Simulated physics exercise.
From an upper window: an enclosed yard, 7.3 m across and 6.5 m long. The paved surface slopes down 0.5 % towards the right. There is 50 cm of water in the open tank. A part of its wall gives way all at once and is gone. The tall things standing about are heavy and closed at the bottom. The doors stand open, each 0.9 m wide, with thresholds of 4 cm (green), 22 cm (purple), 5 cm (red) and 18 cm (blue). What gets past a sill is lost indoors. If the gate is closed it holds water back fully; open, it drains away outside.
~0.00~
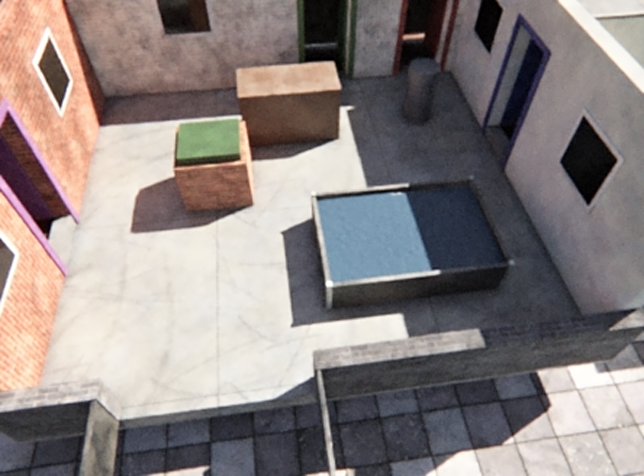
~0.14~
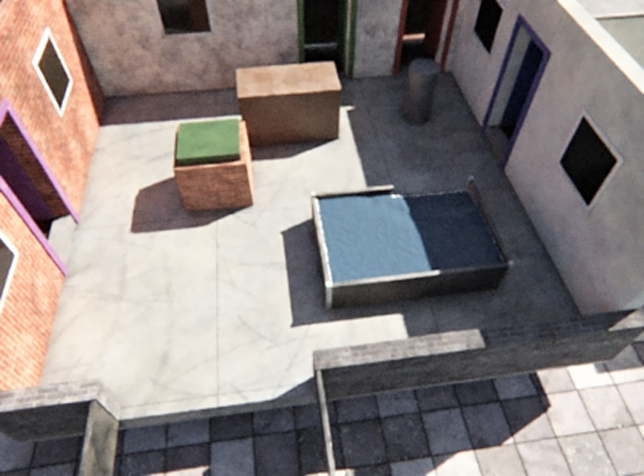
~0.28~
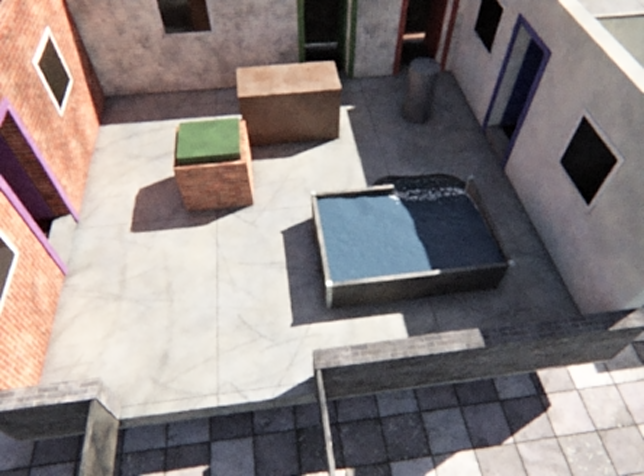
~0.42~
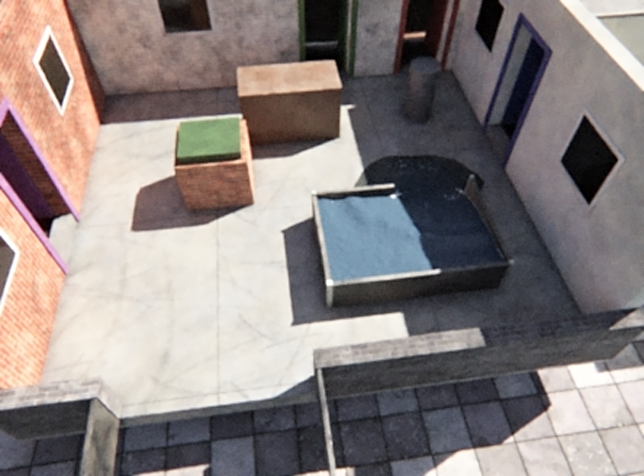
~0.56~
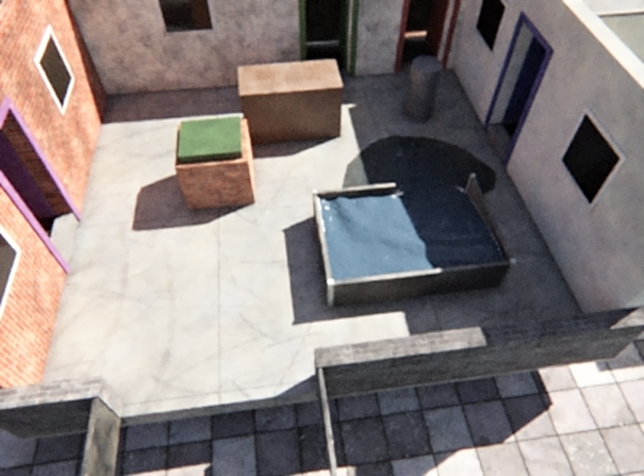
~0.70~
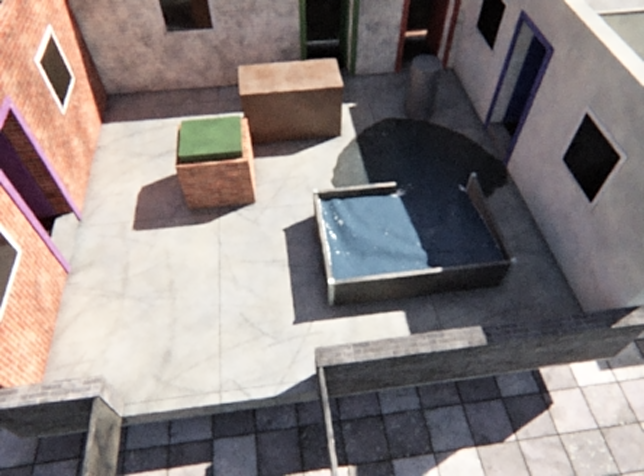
An enclosed paved yard is seen from above, through an upper window, in sunlight and shadow. A low open tank of blue water sits right of centre, with a green-topped brick block and a brown box behind to the left, a grey cylinder at the back, and purple-framed doorways on both sides. Part of the tank's far wall disappears, and water pours out, spreading backward in a dark, rounded, widening sheet, while the view stays almost still.
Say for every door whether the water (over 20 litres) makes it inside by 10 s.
The water let in: At the green door it passes the limit; at the purple door it keeps below the limit; at the red door it goes over the limit; at the blue door it stays under the limit.
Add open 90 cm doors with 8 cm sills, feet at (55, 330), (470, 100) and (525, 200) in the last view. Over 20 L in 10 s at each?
In that order: Under, above, below.
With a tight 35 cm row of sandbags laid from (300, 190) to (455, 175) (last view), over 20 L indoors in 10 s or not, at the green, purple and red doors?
Then: Green below, purple under, red over.
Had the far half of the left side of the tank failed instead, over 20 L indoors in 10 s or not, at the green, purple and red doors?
Then: Green below, purple under, red under.
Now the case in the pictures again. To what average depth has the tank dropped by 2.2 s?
Some 27 cm.
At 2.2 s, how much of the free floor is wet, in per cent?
Near 25 per cent is wet.
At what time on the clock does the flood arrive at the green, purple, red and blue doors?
Arrival: Green 1.6 s, purple 9.0 s, red 1.8 s, blue 0.9 s.
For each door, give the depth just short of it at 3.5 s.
Depths in cm: Green 15, purple 0, red 20, blue 12.
After 1.4 s water covers 20 % of the floor and is deepest (30 cm) near (443, 199); green door not reached, purple door not reached, red door not reached, blue door 9 cm at the sill, 0 L in.
After 2.2 s water covers 25 % of the floor and is deepest (27 cm) near (470, 107); green door 16 cm at the sill, 19 L in, purple door not reached, red door 12 cm at the sill, 0 L in, blue door 16 cm at the sill, 0 L in.
After 3.5 s water covers 30 % of the floor and is deepest (20 cm) near (443, 72); green door 15 cm at the sill, 123 L in, purple door not reached, red door 20 cm at the sill, 104 L in, blue door 12 cm at the sill, 0 L in.
After 6.0 s water covers 45 % of the floor and is deepest (14 cm) near (377, 127); green door 10 cm at the sill, 229 L in, purple door not reached, red door 11 cm at the sill, 231 L in, blue door 10 cm at the sill, 0 L in.
After 10.0 s water covers 70 % of the floor and is deepest (9 cm) near (454, 76); green door 5 cm at the sill, 254 L in, purple door 1 cm at the sill, 0 L in, red door 9 cm at the sill, 295 L in, blue door 7 cm at the sill, 0 L in.
